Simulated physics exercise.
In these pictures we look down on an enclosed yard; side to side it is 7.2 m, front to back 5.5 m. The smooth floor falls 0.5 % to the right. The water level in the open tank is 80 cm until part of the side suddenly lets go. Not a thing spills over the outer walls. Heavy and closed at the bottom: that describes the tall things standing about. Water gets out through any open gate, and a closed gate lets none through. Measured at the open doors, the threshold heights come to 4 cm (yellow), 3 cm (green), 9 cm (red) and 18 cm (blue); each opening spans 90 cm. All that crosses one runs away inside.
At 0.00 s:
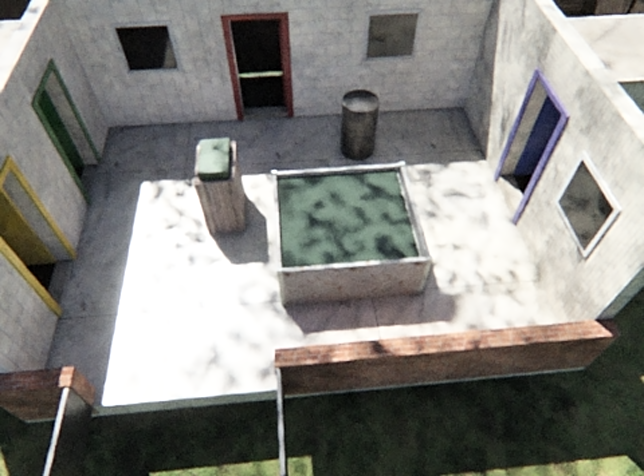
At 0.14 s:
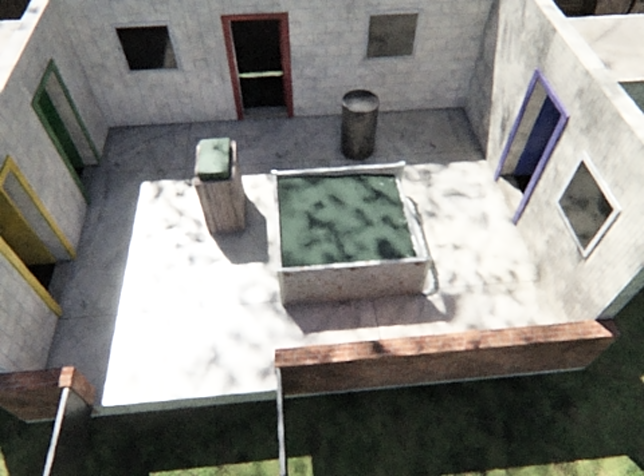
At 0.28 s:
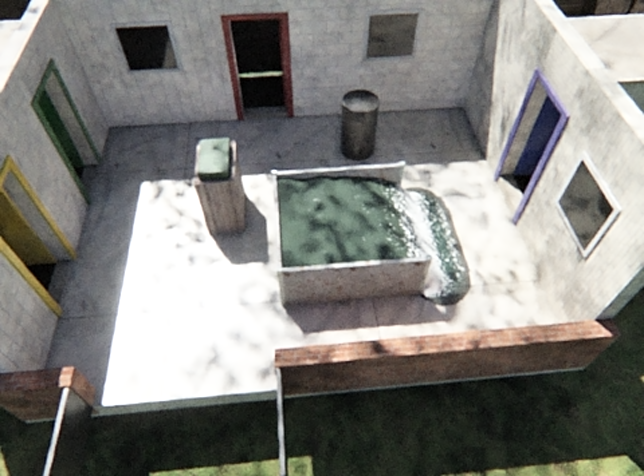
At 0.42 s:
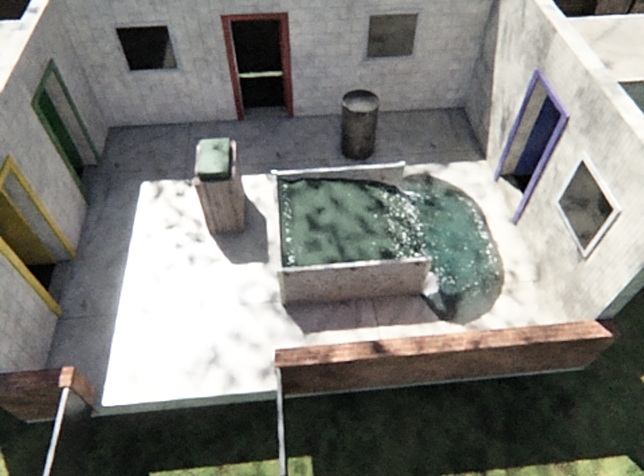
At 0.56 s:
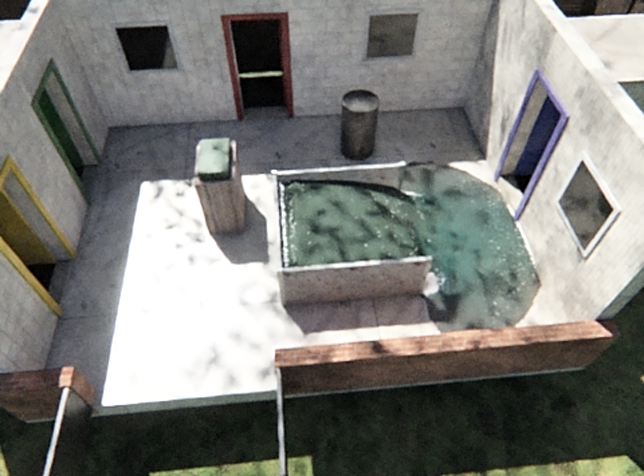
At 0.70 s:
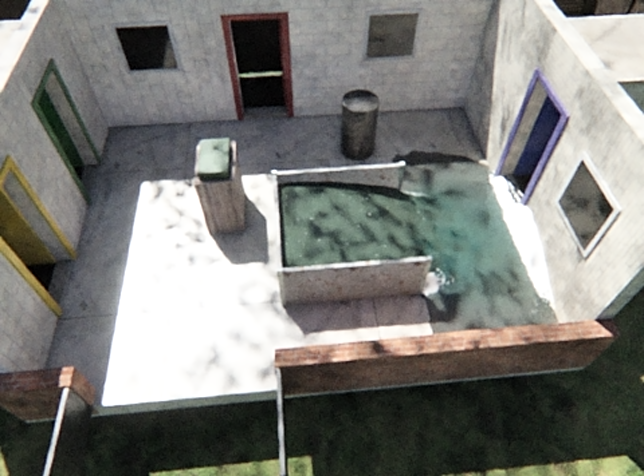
Green water sits still in an open tank in a walled yard with coloured doorways, then starts slipping out at the tank's right side. It pours onto the pale floor in a foaming rush, fans out into a rounded pool, and spreads right towards the blue-purple doorway as the tank's level drops.
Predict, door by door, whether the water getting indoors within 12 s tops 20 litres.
Prediction: At the yellow door it tops it; at the green door it tops it; at the red door it falls short; at the blue door it tops it.
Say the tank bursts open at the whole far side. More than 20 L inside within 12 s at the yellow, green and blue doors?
For yellow, too little; for green, too much; for blue, too little.
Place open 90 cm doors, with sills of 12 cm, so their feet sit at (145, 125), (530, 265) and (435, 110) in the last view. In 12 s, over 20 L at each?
Check each in turn: The first fails, the second succeeds, the third succeeds.
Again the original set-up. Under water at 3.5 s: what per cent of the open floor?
Around 55 per cent wet.
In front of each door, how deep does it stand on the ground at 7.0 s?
Depths in centimetres - yellow: 7, green: 11, red: 5, blue: 8.
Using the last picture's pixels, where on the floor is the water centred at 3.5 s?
Close to (416, 226) in the last picture.
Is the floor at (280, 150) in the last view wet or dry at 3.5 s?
Soaked.
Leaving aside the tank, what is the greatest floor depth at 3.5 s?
Max around 30 cm.
After 1.4 s water covers 25 % of the floor and is deepest (59 cm) near (562, 334); yellow door not reached, green door not reached, red door not reached, blue door 44 cm at the sill, 86 L in.
After 2.2 s water covers 30 % of the floor and is deepest (50 cm) near (567, 345); yellow door not reached, green door not reached, red door not reached, blue door 37 cm at the sill, 208 L in.
After 3.5 s water covers 55 % of the floor and is deepest (30 cm) near (467, 119); yellow door not reached, green door not reached, red door 3 cm at the sill, 0 L in, blue door 21 cm at the sill, 272 L in.
After 7.0 s water covers 95 % of the floor and is deepest (14 cm) near (462, 108); yellow door 7 cm at the sill, 39 L in, green door 11 cm at the sill, 40 L in, red door 5 cm at the sill, 0 L in, blue door 8 cm at the sill, 277 L in.
After 12.0 s water covers 100 % of the floor and is deepest (10 cm) near (291, 129); yellow door 5 cm at the sill, 47 L in, green door 6 cm at the sill, 132 L in, red door 9 cm at the sill, 0 L in, blue door 6 cm at the sill, 277 L in.
